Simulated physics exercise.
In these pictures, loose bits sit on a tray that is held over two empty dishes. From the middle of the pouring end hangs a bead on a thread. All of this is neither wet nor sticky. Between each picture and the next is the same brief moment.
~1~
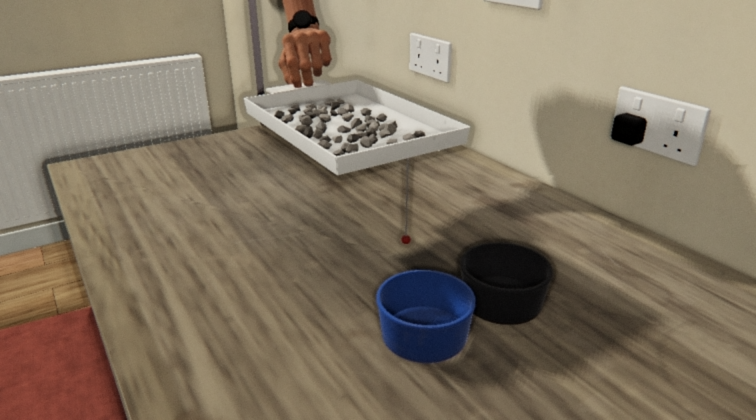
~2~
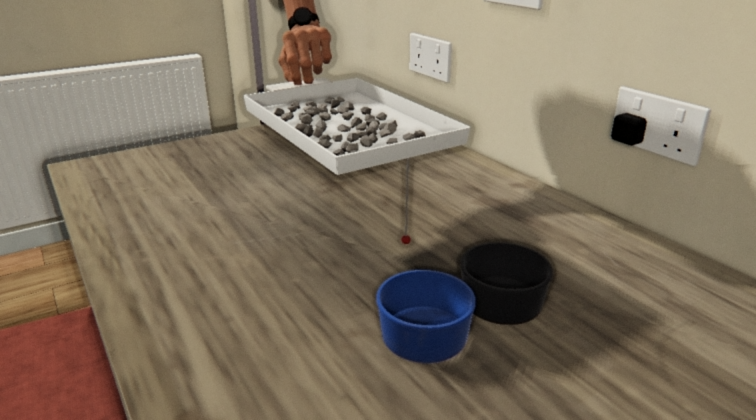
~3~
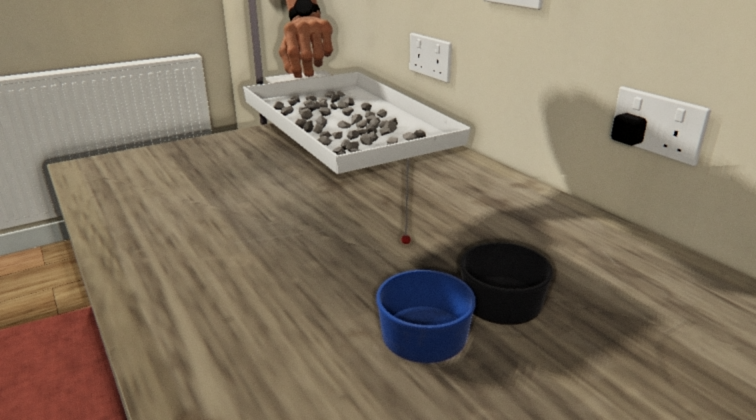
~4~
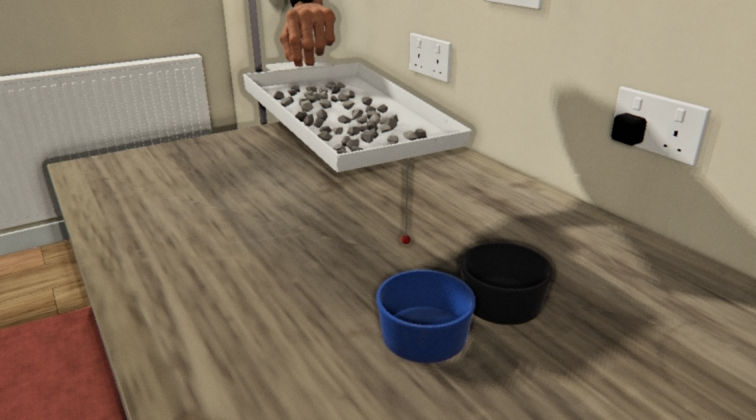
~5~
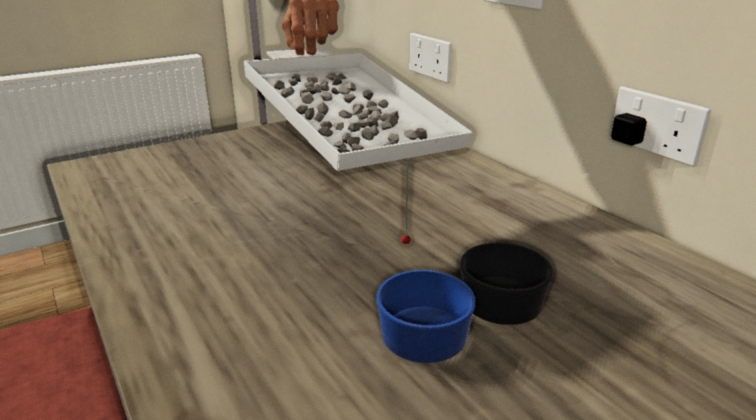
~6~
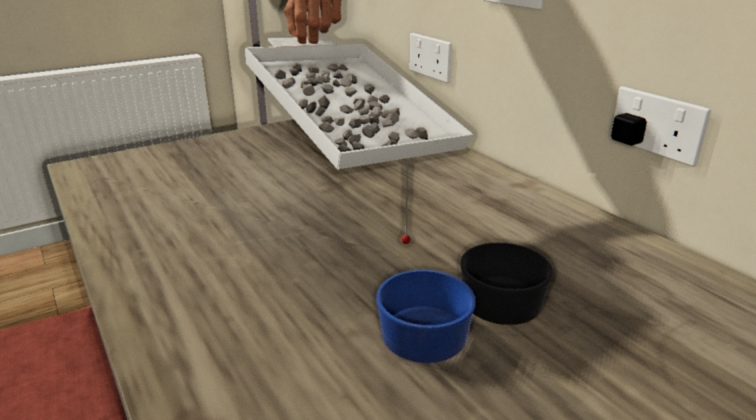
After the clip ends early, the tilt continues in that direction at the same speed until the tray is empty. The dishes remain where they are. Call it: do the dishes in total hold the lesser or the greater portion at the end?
In total they hold the lesser portion.
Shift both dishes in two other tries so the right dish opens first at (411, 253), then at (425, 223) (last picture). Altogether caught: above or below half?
Well, the minor share the first time and the minor share the second time.
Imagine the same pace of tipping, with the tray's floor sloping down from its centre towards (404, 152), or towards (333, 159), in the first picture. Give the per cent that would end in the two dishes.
About 60 %, then 0 %.
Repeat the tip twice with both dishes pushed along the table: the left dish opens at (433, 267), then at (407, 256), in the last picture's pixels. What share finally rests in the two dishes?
You'd get 80 in a hundred first and 60 in a hundred after that.
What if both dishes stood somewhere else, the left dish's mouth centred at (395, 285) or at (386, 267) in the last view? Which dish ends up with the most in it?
It comes out as the dish further right in the first try and the dish further right in the second.
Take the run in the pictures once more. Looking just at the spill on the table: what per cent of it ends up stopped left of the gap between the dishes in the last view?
Around 70 percent of the pieces.
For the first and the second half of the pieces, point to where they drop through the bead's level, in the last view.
Earlier half at (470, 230), later half at (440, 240).
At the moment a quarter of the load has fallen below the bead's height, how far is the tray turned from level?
About 100 degrees.
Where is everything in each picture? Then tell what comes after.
In the first frame, corners of the pouring end at (337, 156) and (467, 127), level; middle of the load at (345, 129), bits of gravel; left dish at (455, 338); right dish at (536, 301); bead on its thread at (406, 240).
In the second frame, corners of the pouring end at (337, 156) and (467, 127), level; middle of the load at (345, 128).
In the third frame, corners of the pouring end at (338, 155) and (468, 128), tipped barely, lowest at the right corner; middle of the load at (345, 124).
In the fourth frame, corners of the pouring end at (339, 154) and (469, 130), tipped a little, lowest at the right corner; middle of the load at (346, 119).
In the fifth frame, corners of the pouring end at (340, 153) and (469, 132), tipped a little, lowest at the right corner; middle of the load at (347, 114).
In the sixth frame, corners of the pouring end at (341, 152) and (470, 133), tipped clearly, lowest at the right corner; middle of the load at (348, 109), a stray few on the move; left dish at (455, 338); right dish at (536, 301).
Soon after the last picture, tray tipped steeply; nearly all on the tray; a stray few in the air.
A little later, tray tipped past a quarter turn; about half on the tray; a small part in the right dish; about a quarter outside both; about a quarter in the air.
Later still, tray tipped past a quarter turn; about a quarter in the left dish; a small part in the right dish; about two thirds outside both.
At rest, tray tipped past a quarter turn; about a quarter in the left dish; a small part in the right dish; about two thirds outside both.
